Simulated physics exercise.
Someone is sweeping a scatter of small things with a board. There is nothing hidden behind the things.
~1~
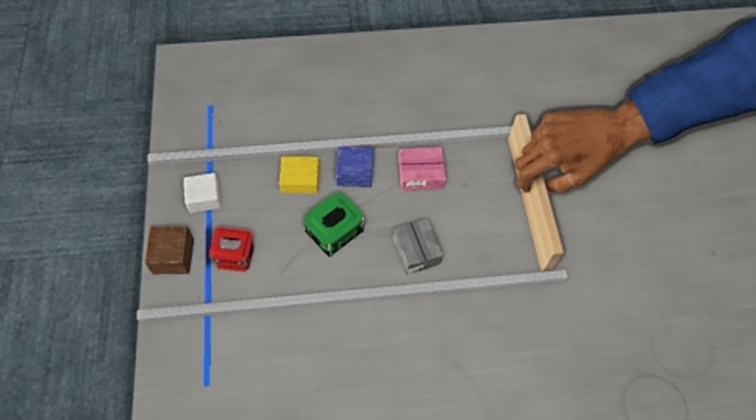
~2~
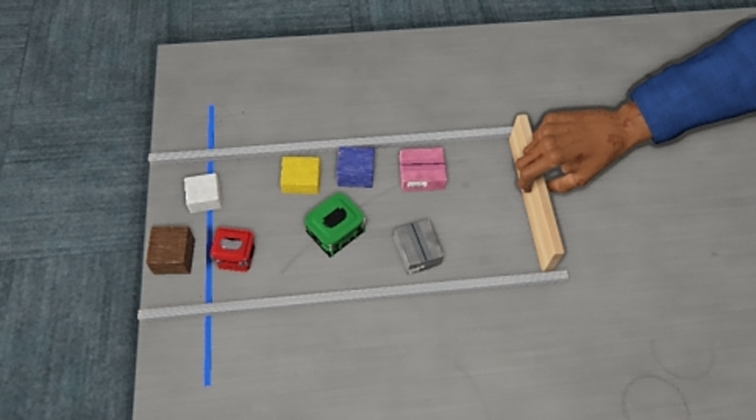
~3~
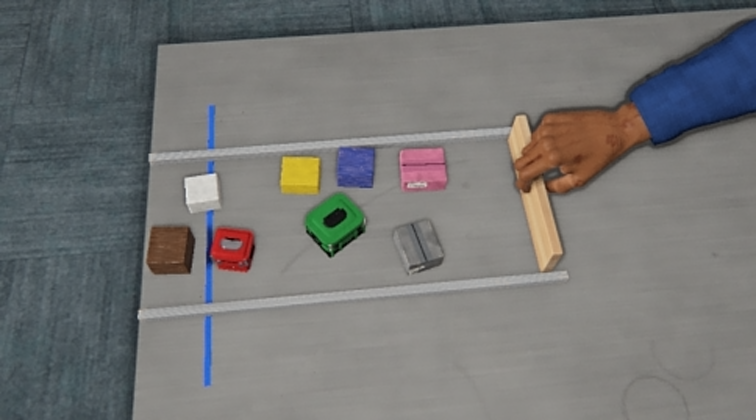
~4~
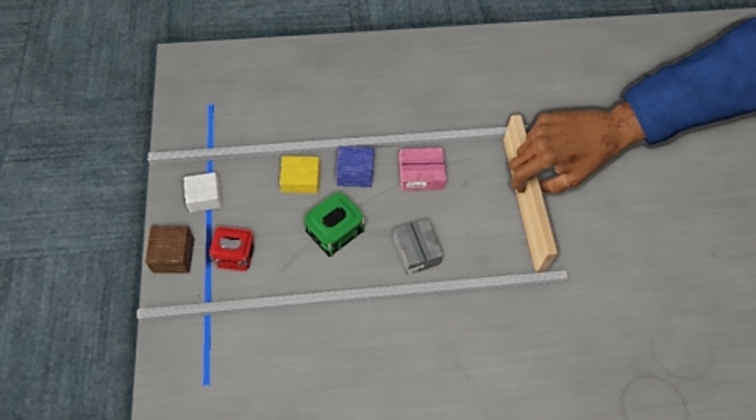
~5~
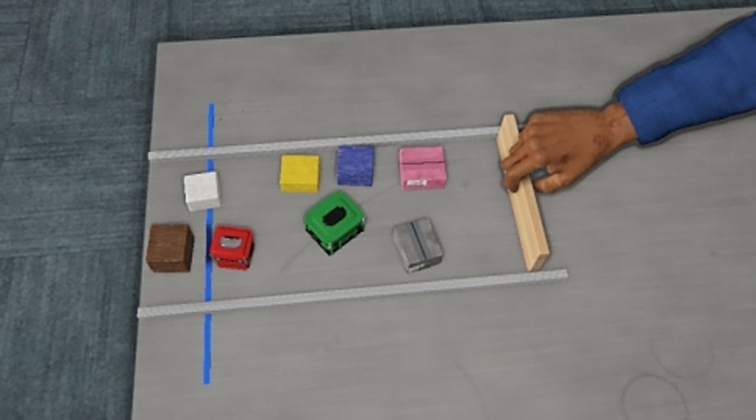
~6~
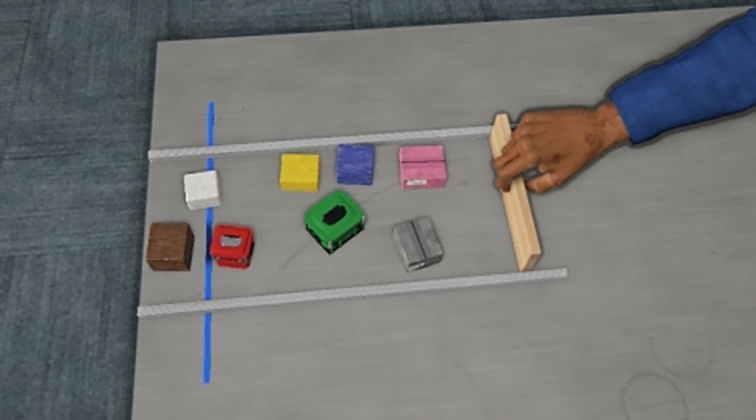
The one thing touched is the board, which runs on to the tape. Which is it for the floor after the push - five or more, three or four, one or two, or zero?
Off the edge: Three to four.
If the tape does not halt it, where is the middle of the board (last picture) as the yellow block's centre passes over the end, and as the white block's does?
At (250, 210) for the yellow block; at (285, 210) for the white block.
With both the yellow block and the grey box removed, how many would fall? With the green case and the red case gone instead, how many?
The answer is 1 and then 2.
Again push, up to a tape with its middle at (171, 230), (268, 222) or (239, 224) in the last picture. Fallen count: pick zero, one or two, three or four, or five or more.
Lab note - fallen per tape, in order: Five or over / one or two / either one or two.
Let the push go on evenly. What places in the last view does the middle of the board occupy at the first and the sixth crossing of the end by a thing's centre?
The first one at (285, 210), the next at (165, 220).
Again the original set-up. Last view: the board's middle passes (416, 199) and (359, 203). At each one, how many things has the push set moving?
3, then 5.
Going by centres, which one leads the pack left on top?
Answer: The blue block.
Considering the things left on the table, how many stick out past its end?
Overhanging ones - 2.
Soon after, none off yet; brown block at rest near (171, 247); white block at rest near (203, 190); red case at rest near (234, 247).
After that, none off yet; brown block at rest near (171, 247); white block displaced about its own width near (166, 192); red case at rest near (234, 247).
In the end, the number that fall off is three or four; gone, yellow block, white block and brown block.
